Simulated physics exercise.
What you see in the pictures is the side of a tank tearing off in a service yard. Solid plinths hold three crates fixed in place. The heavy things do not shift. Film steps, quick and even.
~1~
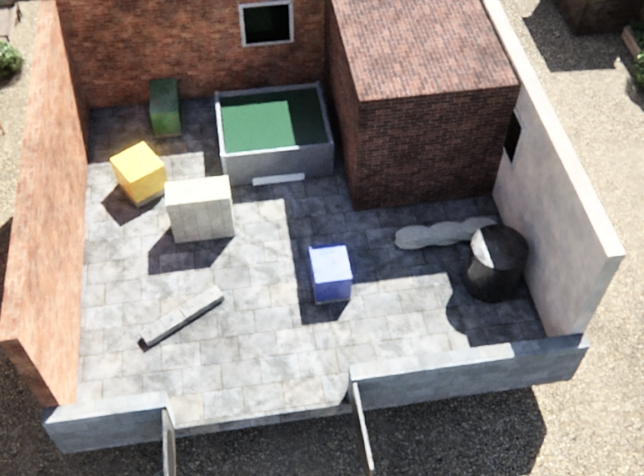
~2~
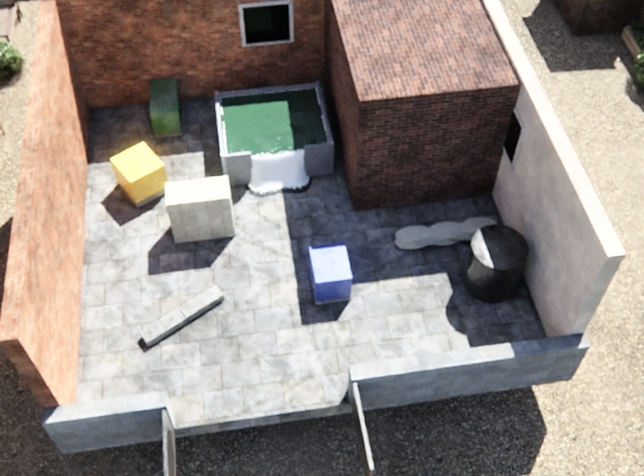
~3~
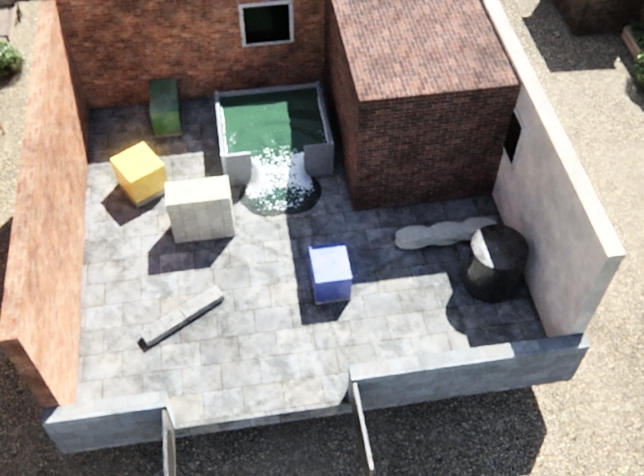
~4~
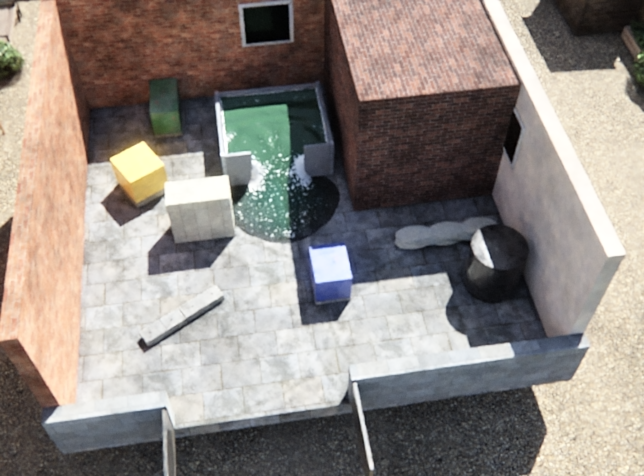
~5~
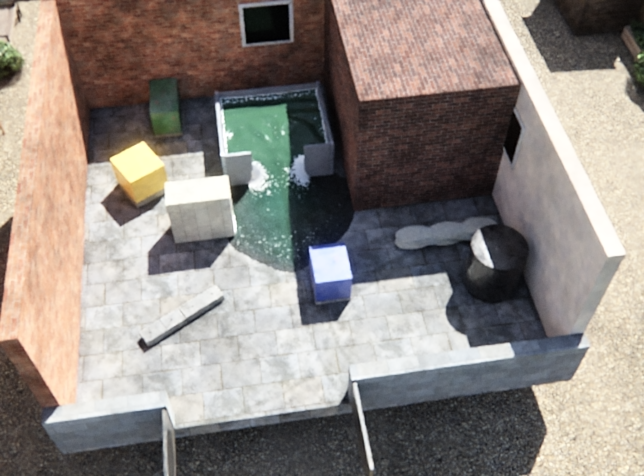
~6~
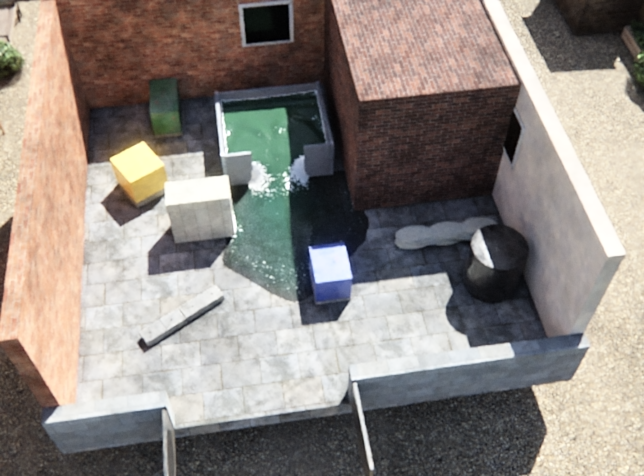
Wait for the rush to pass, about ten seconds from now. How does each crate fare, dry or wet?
The blue crate comes out wet. The green crate comes out dry. The yellow crate comes out dry.
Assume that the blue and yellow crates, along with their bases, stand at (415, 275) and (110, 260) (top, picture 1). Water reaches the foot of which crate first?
The blue one, I think.
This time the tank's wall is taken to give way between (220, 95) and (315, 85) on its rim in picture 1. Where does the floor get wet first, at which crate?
My answer: The one in green.
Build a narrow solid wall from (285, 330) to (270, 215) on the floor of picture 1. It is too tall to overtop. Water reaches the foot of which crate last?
I'd pick the green-painted one.
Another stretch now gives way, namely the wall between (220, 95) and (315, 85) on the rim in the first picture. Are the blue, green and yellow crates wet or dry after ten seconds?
Here's how it goes: The blue is swamped, the green is swamped, and the yellow is swamped.
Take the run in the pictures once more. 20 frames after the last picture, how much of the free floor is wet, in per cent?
I'd say 55 per cent.
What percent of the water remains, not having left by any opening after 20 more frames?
About 82 per cent.
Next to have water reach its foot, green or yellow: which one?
Answer: The one in yellow.
A moment on, water covers 30 % of the floor; the blue crate water round its plinth, the green crate not reached, the yellow crate water round its plinth.
Next, water covers 45 % of the floor; the blue crate water round its plinth, the green crate not reached, the yellow crate water round its plinth.
Then, water covers 55 % of the floor; the blue crate water round its plinth, the green crate not reached, the yellow crate water round its plinth.
Later, water covers 65 % of the floor; the blue crate water round its plinth, the green crate not reached, the yellow crate water round its plinth.
In the end, water covers 70 % of the floor; the blue crate was topped, the green crate stayed above the water, the yellow crate stayed above the water.
